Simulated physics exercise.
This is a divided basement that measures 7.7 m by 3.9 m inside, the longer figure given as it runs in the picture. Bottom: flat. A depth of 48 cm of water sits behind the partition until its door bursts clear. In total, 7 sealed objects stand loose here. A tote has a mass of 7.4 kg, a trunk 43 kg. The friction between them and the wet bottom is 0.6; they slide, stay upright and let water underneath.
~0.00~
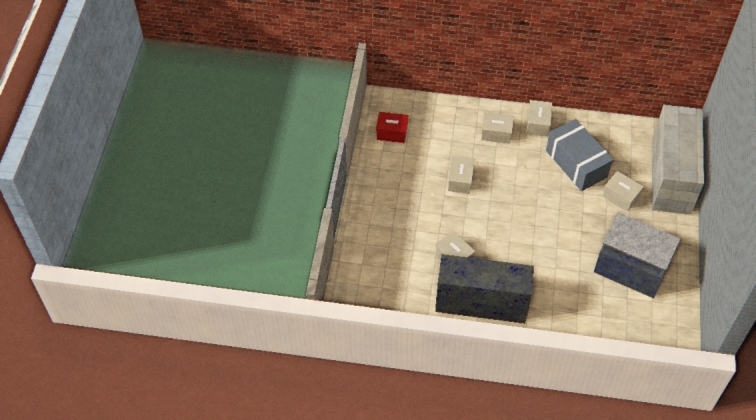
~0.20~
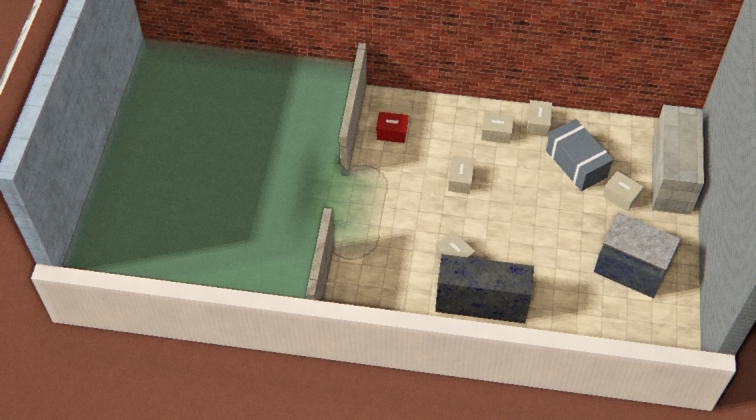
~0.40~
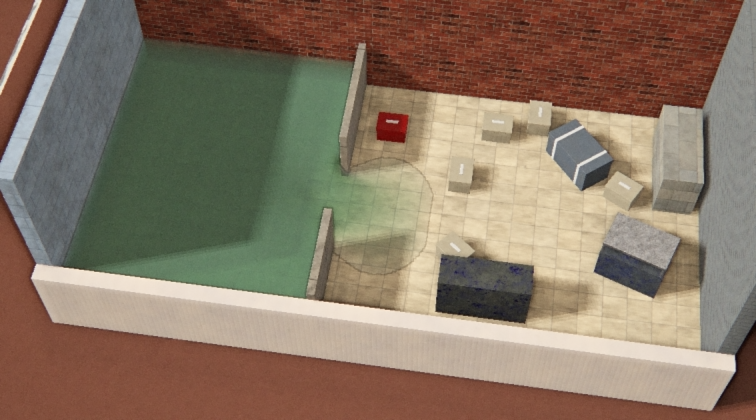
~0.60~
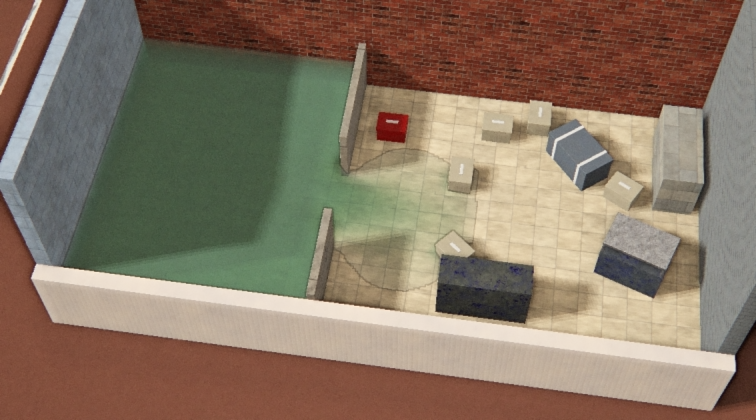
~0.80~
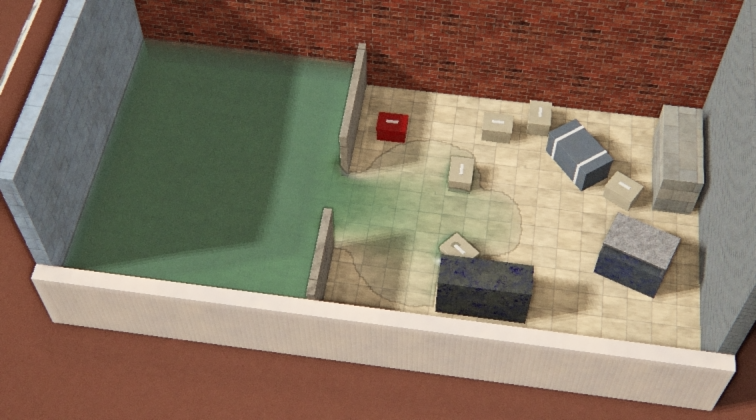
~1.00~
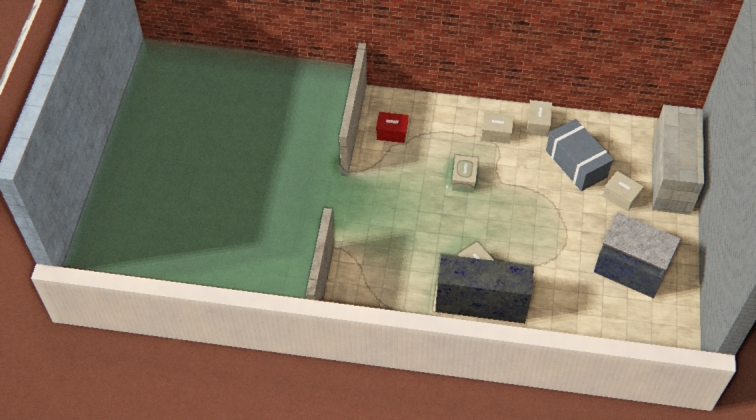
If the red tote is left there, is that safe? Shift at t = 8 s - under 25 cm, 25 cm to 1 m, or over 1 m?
Shifted a bit.
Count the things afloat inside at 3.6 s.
Just then, the number is 6.
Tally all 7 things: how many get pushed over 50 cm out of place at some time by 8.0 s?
Answer: 6.
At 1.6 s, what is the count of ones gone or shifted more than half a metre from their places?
The answer is 2.
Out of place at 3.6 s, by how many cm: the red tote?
0 cm or so by then.
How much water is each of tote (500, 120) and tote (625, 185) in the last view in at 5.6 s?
19 and 18 cm.
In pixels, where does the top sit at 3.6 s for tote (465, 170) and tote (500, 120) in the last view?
About (642, 170) for the first and (538, 111) for the second.
After 1.6 s the red tote is near (392, 122), 0.0 m from its start, aground; 0 afloat.
After 3.6 s the red tote is near (392, 122), 0.0 m from its start, aground; 6 afloat.
After 5.6 s the red tote is near (392, 122), 0.0 m from its start, aground; 6 afloat.
After 8.0 s the red tote is near (397, 150), 0.5 m from its start, afloat; 7 afloat.
